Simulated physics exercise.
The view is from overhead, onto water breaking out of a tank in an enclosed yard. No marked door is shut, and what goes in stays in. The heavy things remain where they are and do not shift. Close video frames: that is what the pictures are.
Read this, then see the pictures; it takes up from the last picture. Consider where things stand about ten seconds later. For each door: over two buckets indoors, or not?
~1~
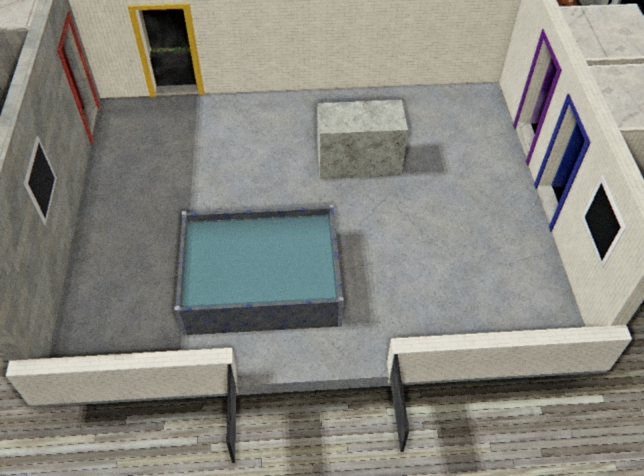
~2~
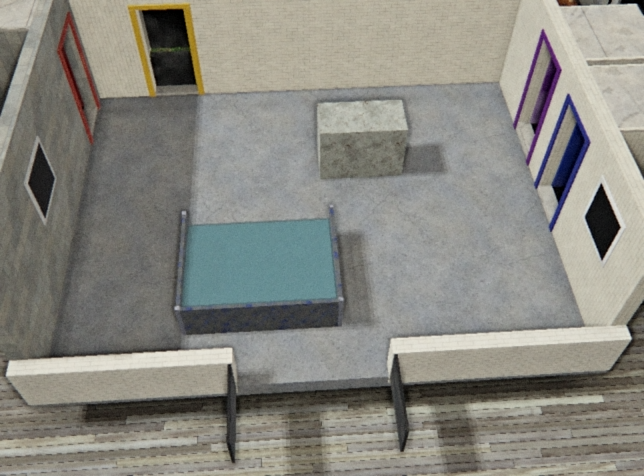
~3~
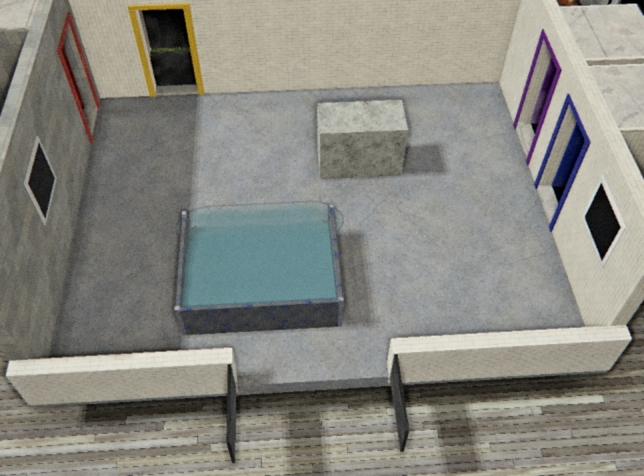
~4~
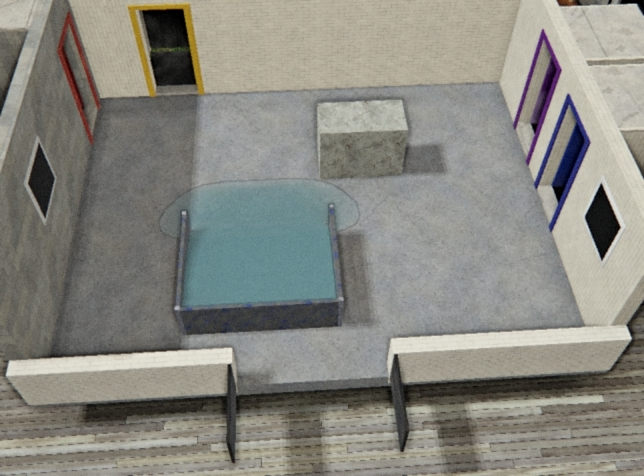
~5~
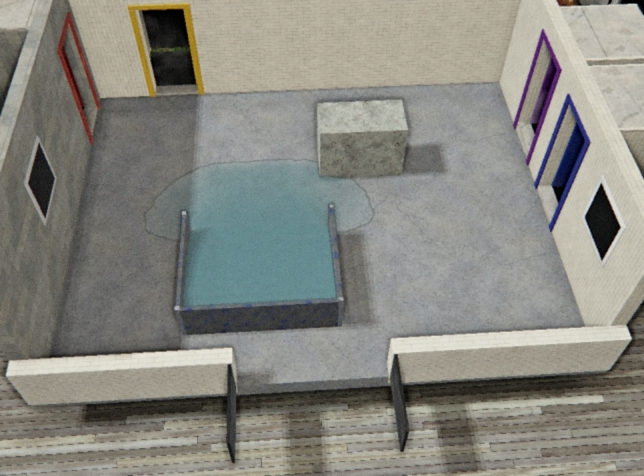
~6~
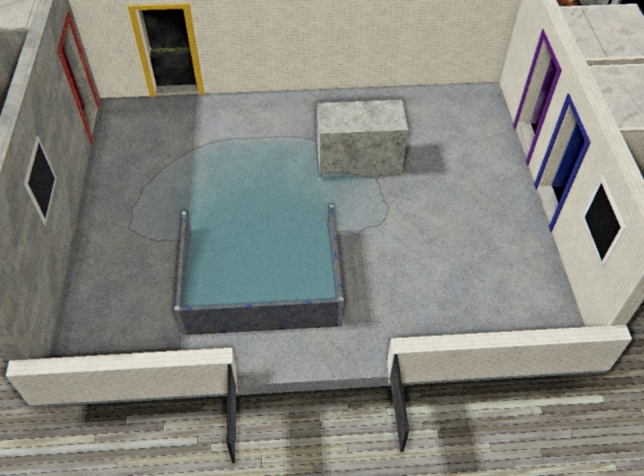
At the end, the yellow door is going to let through more than allowed, the purple door is going to let through no more than allowed, the blue door is going to let through no more than allowed, the red door is going to let through more than allowed.
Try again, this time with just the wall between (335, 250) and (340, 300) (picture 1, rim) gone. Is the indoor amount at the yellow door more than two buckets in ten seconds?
Yellow door stays under.
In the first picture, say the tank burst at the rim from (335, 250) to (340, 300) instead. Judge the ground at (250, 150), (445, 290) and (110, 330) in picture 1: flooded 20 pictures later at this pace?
Taking the points in order: Unwetted, swamped and unwetted.
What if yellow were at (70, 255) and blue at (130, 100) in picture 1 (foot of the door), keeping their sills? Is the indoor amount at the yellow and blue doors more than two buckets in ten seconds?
What you'd see: The yellow stays within the limit and the blue tops the limit.
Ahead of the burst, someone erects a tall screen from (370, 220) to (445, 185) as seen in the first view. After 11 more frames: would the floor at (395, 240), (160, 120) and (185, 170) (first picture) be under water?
Results in order: Bone-dry / swamped / swamped.
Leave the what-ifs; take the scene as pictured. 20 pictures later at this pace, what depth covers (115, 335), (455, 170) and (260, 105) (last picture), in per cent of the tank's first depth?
In that order: 0, 2 and 30 per cent.
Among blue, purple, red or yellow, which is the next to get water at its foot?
My pick for first is the yellow door.
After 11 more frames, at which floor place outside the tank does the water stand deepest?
Roughly (274, 102).
A moment on, water covers 30 % of the floor; the yellow door wet at the sill, nothing in, the purple door not reached, the blue door not reached, the red door not reached.
Next, water covers 45 % of the floor; the yellow door over two buckets in, the purple door not reached, the blue door not reached, the red door wet at the sill, nothing in.
Then, water covers 60 % of the floor; the yellow door far over two buckets in, the purple door wet at the sill, nothing in, the blue door wet at the sill, nothing in, the red door under two buckets in.
Later, water covers 75 % of the floor; the yellow door far over two buckets in, the purple door wet at the sill, nothing in, the blue door wet at the sill, nothing in, the red door over two buckets in.
In the end, water covers 100 % of the floor; the yellow door far over two buckets in, the purple door wet at the sill, nothing in, the blue door wet at the sill, nothing in, the red door over two buckets in.
